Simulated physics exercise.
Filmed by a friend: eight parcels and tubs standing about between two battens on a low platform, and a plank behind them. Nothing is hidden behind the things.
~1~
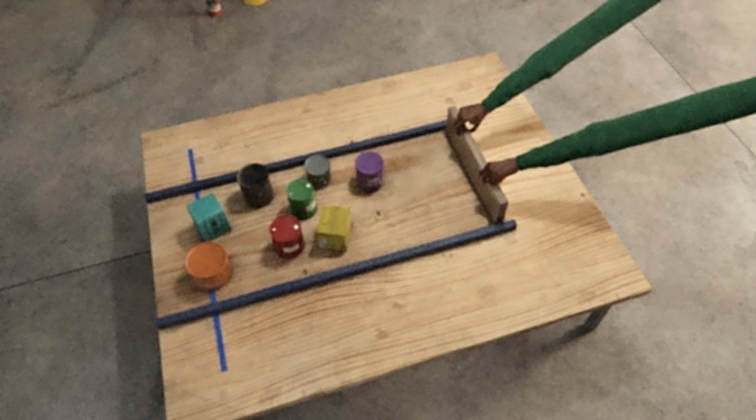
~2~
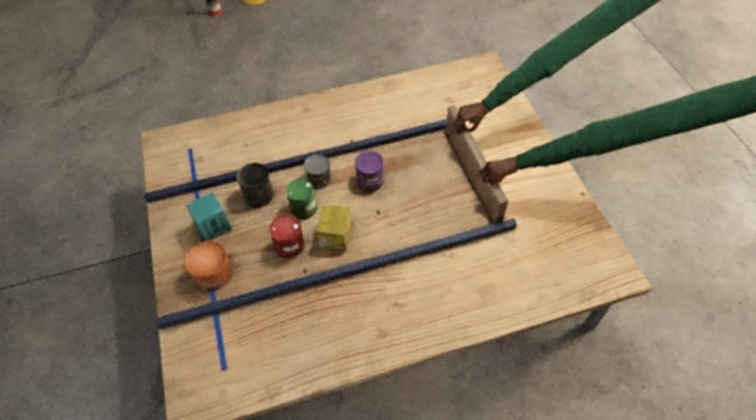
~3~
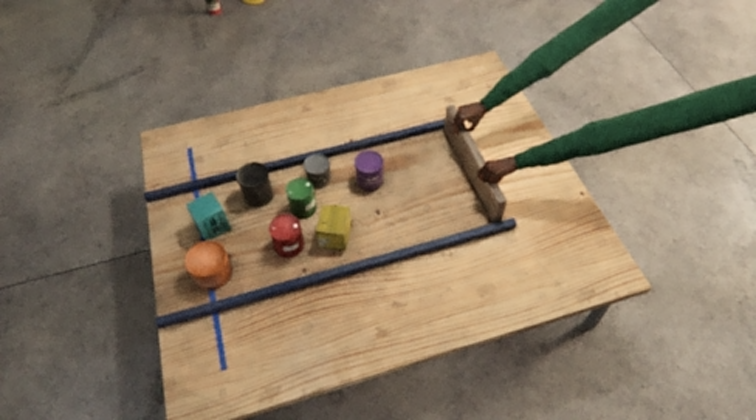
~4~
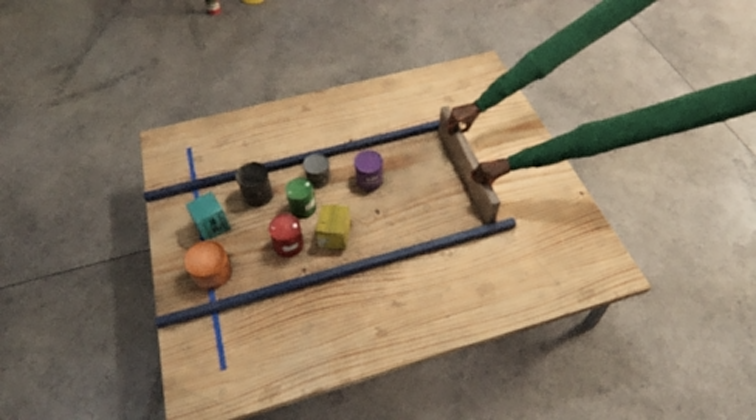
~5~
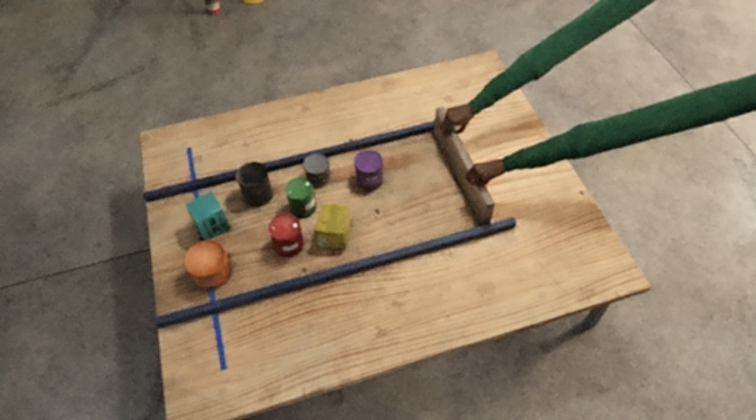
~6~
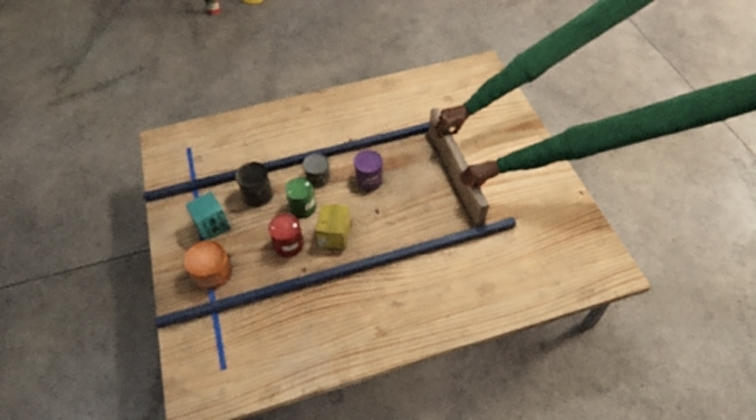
A wooden plank, gripped by two green-sleeved arms reaching in from the upper right, lies across the right side of a low wooden platform seen from above at an angle. Between two dark blue battens stand orange, turquoise, black, red, green, grey, yellow and purple objects, the orange and turquoise ones near blue tape at left. The hands first barely move, then slide the plank slightly left, while the objects and view stay still.
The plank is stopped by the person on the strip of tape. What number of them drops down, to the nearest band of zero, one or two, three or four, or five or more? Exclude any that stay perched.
The tally of falls will come to a mere one or two.
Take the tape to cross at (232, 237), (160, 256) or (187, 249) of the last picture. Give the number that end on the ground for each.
Down on the ground: 0, 8 and 4.
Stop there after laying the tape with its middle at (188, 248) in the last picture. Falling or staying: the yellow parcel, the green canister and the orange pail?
The yellow parcel keeps its spot, while the green canister keeps its spot and the orange pail goes down.
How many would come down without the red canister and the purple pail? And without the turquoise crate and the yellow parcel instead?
In order, the numbers are 0 and 0.
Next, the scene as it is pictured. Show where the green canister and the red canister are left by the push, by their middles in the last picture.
Roughly (186, 241); the other one roughly (158, 270).
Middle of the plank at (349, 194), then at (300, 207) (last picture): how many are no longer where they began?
Answer - first 2, then 6.
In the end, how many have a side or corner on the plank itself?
Looks like 4 of them, all told.
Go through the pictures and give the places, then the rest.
The first picture shows orange pail (210, 267); turquoise crate (209, 218); black pail (256, 186); plank (474, 164); tape (205, 245).
The second picture shows turquoise crate (209, 217); green canister (302, 199).
The third picture shows black pail (256, 185); purple pail (369, 171).
The fourth picture shows orange pail (209, 266); plank (467, 164).
The fifth picture shows turquoise crate (209, 217); yellow parcel (334, 227).
The sixth picture shows orange pail (209, 265); turquoise crate (208, 217); black pail (255, 185); plank (456, 166); tape (204, 244).
A little later, none off yet; orange pail at rest near (209, 265); turquoise crate at rest near (208, 217); black pail at rest near (255, 185).
Next, none off yet; orange pail at rest near (209, 265); turquoise crate at rest near (208, 217); black pail shifted a little near (244, 189).
When it is over, the number that fall off is one or two; down, orange pail.
